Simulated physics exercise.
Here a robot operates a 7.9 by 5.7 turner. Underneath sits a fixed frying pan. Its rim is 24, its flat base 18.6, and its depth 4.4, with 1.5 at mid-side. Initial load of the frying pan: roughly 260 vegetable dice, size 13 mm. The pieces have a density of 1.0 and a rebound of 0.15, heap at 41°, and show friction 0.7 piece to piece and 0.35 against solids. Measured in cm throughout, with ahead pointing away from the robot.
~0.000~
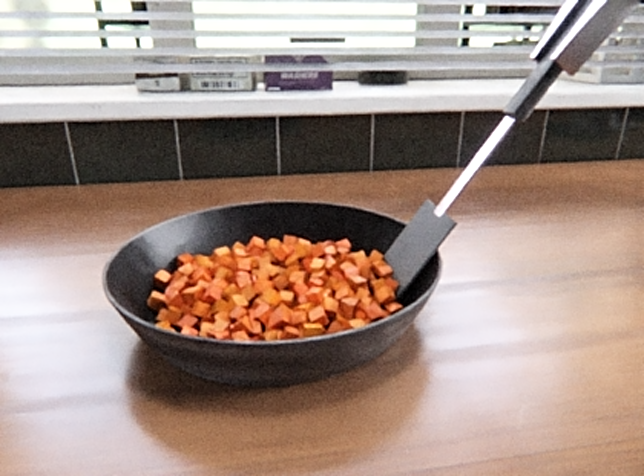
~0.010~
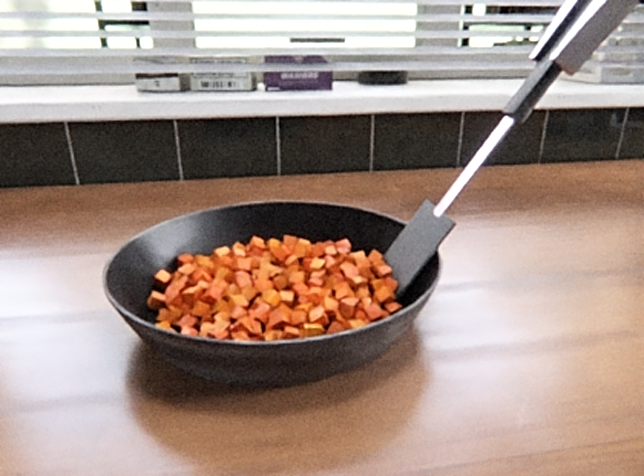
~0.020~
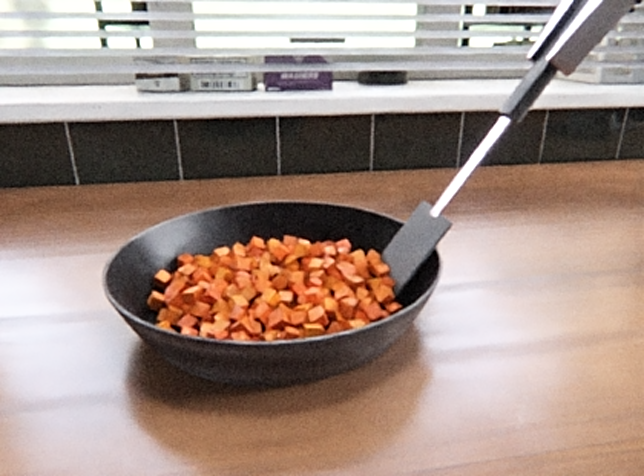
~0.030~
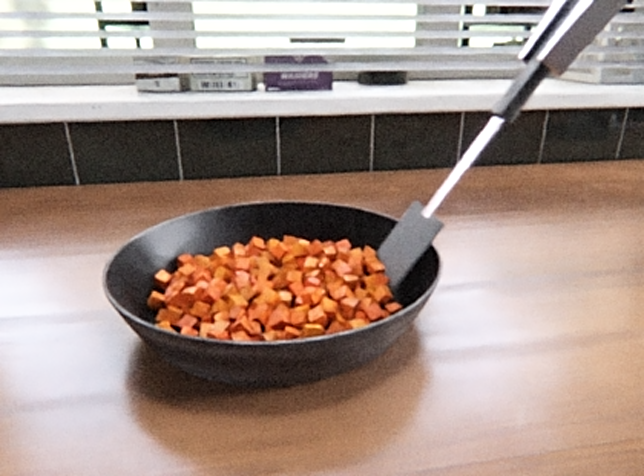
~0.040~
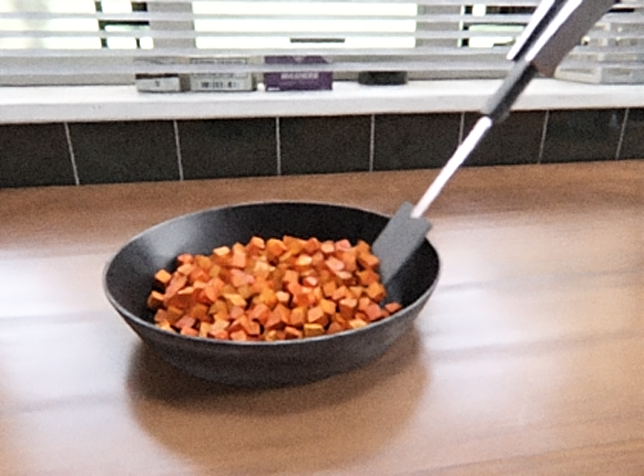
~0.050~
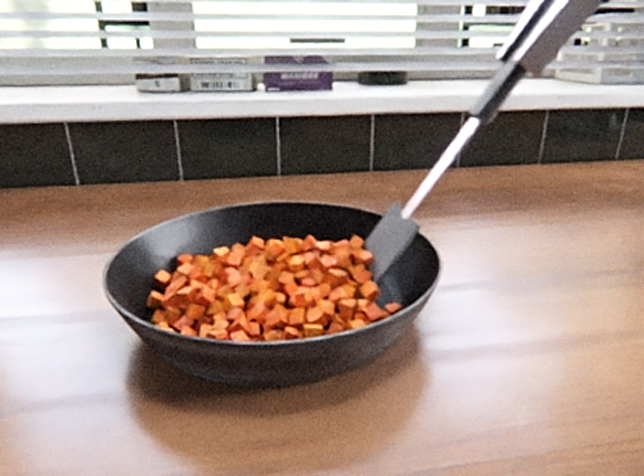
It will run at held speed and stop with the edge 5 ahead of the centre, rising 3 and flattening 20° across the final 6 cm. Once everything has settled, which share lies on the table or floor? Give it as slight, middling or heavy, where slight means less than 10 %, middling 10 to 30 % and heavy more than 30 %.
Slight.
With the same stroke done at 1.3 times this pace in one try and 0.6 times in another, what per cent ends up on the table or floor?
10 and 0 %.
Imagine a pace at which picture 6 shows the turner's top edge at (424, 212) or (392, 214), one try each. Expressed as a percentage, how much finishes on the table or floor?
I'd estimate some 0 and 15 in a hundred.
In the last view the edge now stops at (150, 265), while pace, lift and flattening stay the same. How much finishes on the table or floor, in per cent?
Close to 25 per cent finishes on the table or floor.
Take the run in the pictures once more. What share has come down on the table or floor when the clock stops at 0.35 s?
It works out to about 5 in a hundred.
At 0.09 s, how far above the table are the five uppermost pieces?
Height: Approx. 5 cm.
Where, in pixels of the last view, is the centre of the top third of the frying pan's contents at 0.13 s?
Near (254, 268).
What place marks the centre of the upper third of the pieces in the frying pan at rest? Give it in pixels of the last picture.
(173, 279).
After 0.09 s, sloping 55°, highest piece 6 above the table; 257 in the frying pan.
After 0.13 s, sloping 47°, highest piece 8 above the table; 257 in the frying pan.
After 0.35 s, sloping 35°, highest piece 5 above the table; 249 in the frying pan, 7 on the table or floor, 1 on the blade or in flight.
After 1.40 s, sloping 35°, highest piece 5 above the table; 249 in the frying pan, 8 on the table or floor.
At rest, 249 in the frying pan, 8 on the table or floor. That is 3 % on the table or floor.
